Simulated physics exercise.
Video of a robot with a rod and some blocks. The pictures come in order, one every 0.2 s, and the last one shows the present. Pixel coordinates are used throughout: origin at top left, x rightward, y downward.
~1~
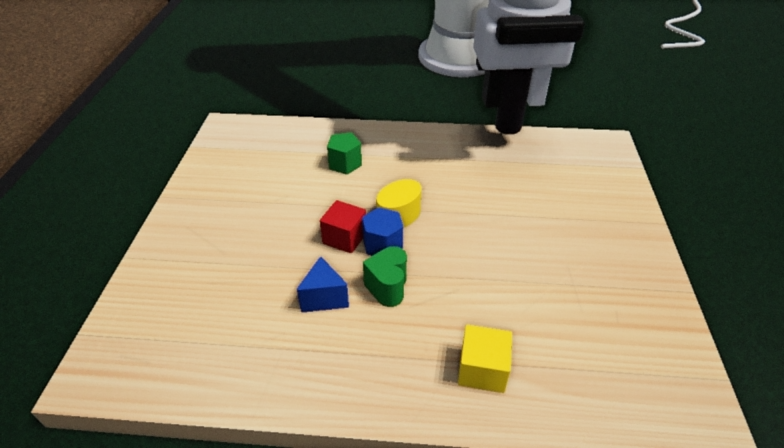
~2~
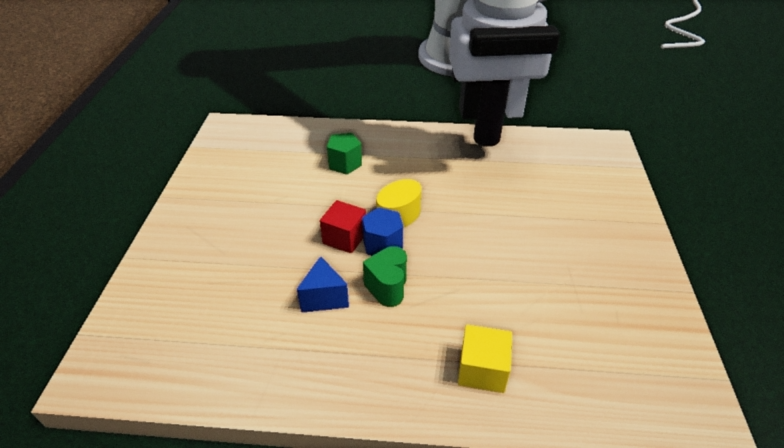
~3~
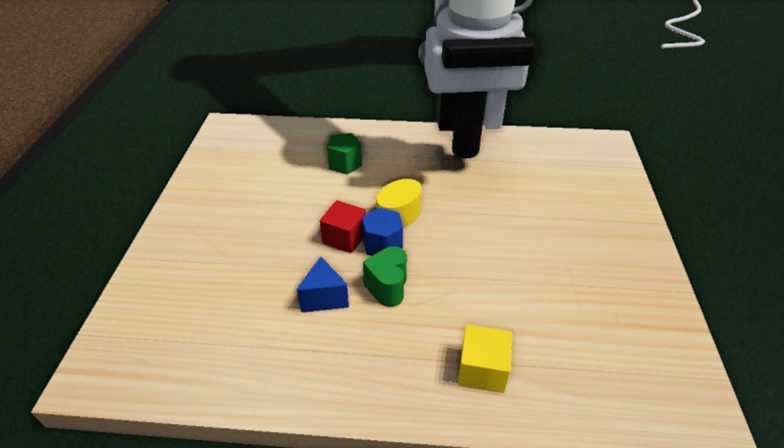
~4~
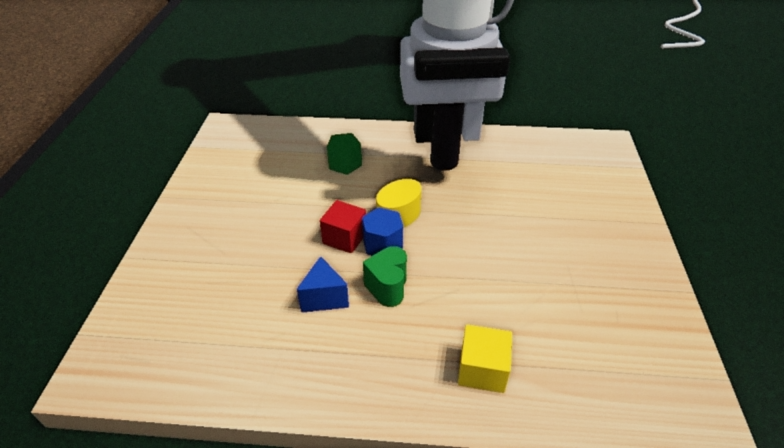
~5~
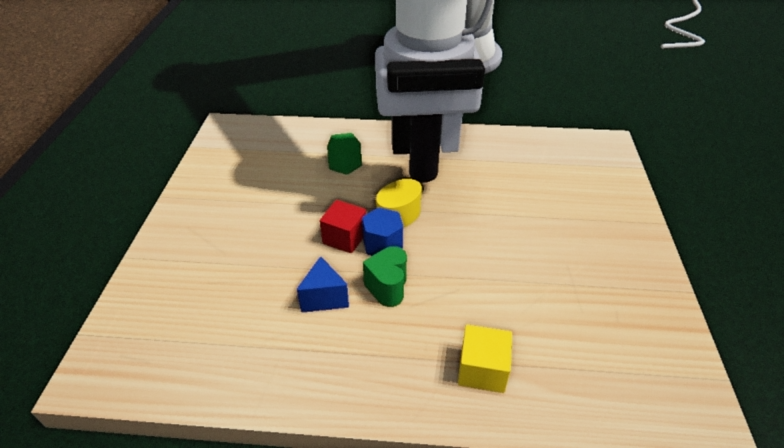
The clip shows a robot arm with a dark rod moving left and toward the viewer over a wooden board, nearing a yellow oval block, while the red, blue, green and yellow blocks stay still.
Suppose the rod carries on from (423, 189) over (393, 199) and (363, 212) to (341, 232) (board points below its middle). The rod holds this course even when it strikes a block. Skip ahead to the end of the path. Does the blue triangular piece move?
No, it doesn't check out.
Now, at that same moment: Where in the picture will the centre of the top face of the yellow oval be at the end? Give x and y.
At roughly (350, 238).
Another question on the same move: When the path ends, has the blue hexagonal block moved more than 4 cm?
It seems so.
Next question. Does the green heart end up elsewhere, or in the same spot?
Somewhere new.
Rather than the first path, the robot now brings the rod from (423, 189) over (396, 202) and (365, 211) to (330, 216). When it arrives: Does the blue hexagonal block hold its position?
Final answer: No.
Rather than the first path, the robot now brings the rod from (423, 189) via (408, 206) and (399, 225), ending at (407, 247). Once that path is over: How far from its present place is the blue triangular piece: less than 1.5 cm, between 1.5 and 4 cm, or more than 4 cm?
It goes under 1.5 cm.
The first path, step by step. One third of the way, rod at (392, 186); red square at (339, 216); blue hexagonal block at (378, 232), turned 20° anticlockwise; yellow oval at (383, 202).
Two thirds of the way, rod at (362, 198); red square at (325, 224), turned 60° clockwise; blue hexagonal block at (377, 246), turned 50° anticlockwise; green heart at (394, 273); yellow oval at (362, 217), turned 35° anticlockwise.
At the end, rod at (340, 218); blue triangular piece unmoved; red square at (313, 230), turned 80° clockwise; blue hexagonal block at (379, 264), turned 70° anticlockwise; green heart at (407, 287); yellow oval at (350, 238), turned 55° anticlockwise.
